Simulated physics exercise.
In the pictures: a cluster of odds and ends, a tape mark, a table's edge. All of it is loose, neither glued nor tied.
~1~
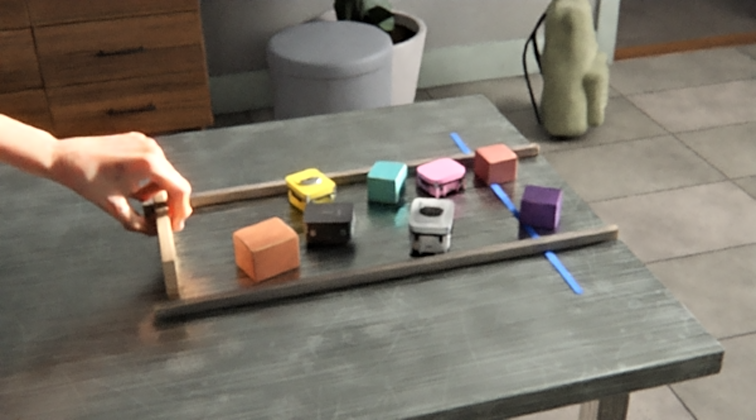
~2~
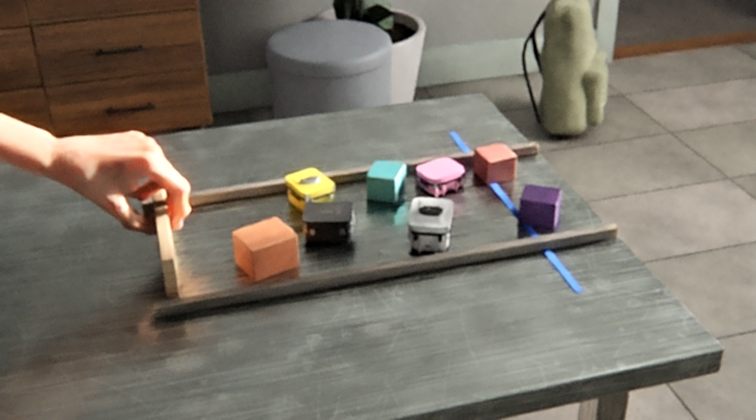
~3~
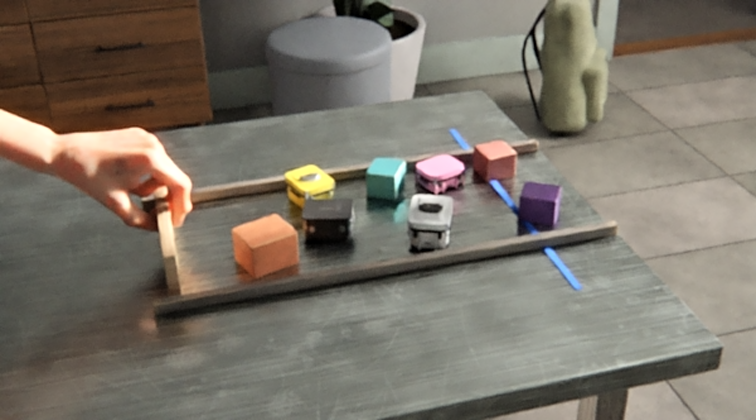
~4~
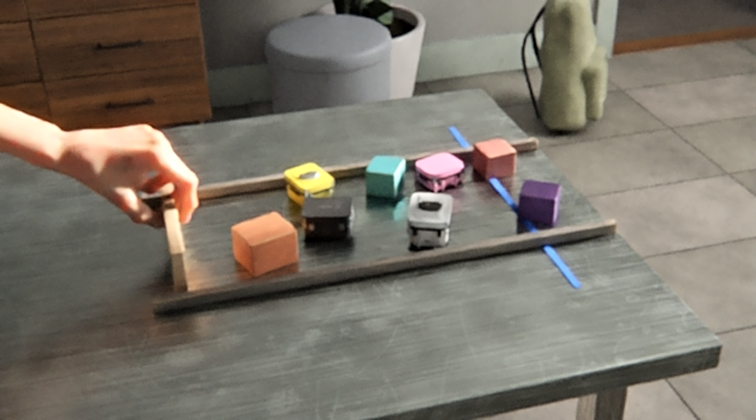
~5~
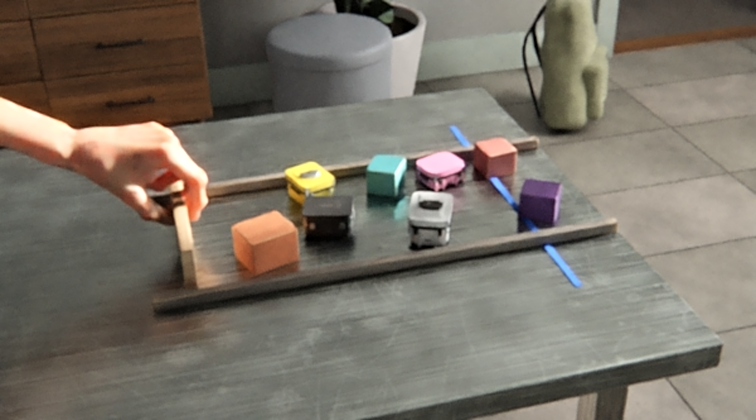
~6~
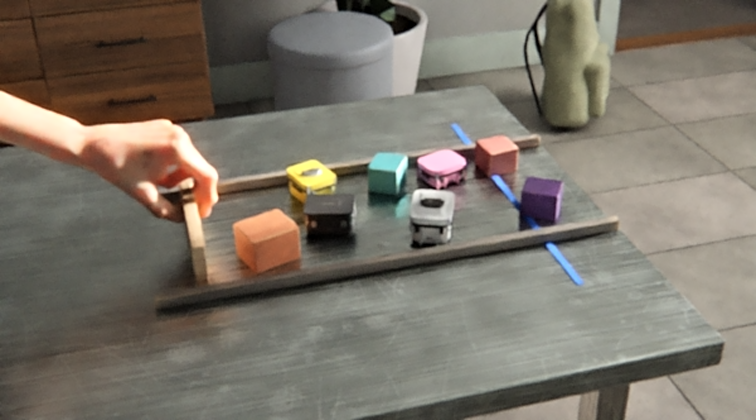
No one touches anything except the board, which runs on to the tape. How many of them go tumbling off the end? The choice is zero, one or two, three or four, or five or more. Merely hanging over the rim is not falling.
The loss over the edge is three or four.
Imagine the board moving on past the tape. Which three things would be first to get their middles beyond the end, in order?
Order, earliest first: The red block; the purple block; the pink case.
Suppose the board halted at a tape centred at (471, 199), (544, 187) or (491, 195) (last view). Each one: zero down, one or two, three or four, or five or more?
In order: One to two, 5 or more, 1 or 2.
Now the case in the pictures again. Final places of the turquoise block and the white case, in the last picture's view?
(530, 149) and (587, 191), approximately.
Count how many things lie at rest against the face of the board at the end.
My count gives 3.
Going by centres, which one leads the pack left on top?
It's the white case that is foremost.
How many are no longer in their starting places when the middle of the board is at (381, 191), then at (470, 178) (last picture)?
At the first spot 6, then 8.
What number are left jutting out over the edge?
Expected count: 1.
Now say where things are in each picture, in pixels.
In the first picture, purple block (541, 206); red block (496, 165); pink case (441, 180); board (165, 234); tape (507, 202).
In the second picture, red block (495, 164); black case (329, 223).
In the third picture, pink case (440, 176); yellow case (310, 190).
In the fourth picture, purple block (539, 201); turquoise block (385, 176).
In the fifth picture, red block (495, 158); board (181, 224).
In the sixth picture, purple block (541, 198); red block (496, 156); pink case (442, 171); board (192, 220); tape (508, 193).
A little later, none off yet; purple block at rest near (541, 198); red block at rest near (496, 156); pink case at rest near (442, 171).
Next, none off yet; purple block at rest near (541, 198); red block moving near (507, 155); pink case shifted about its own width near (477, 165).
When it is over, the number that fall off is three or four; down, pink case, red block and purple block.
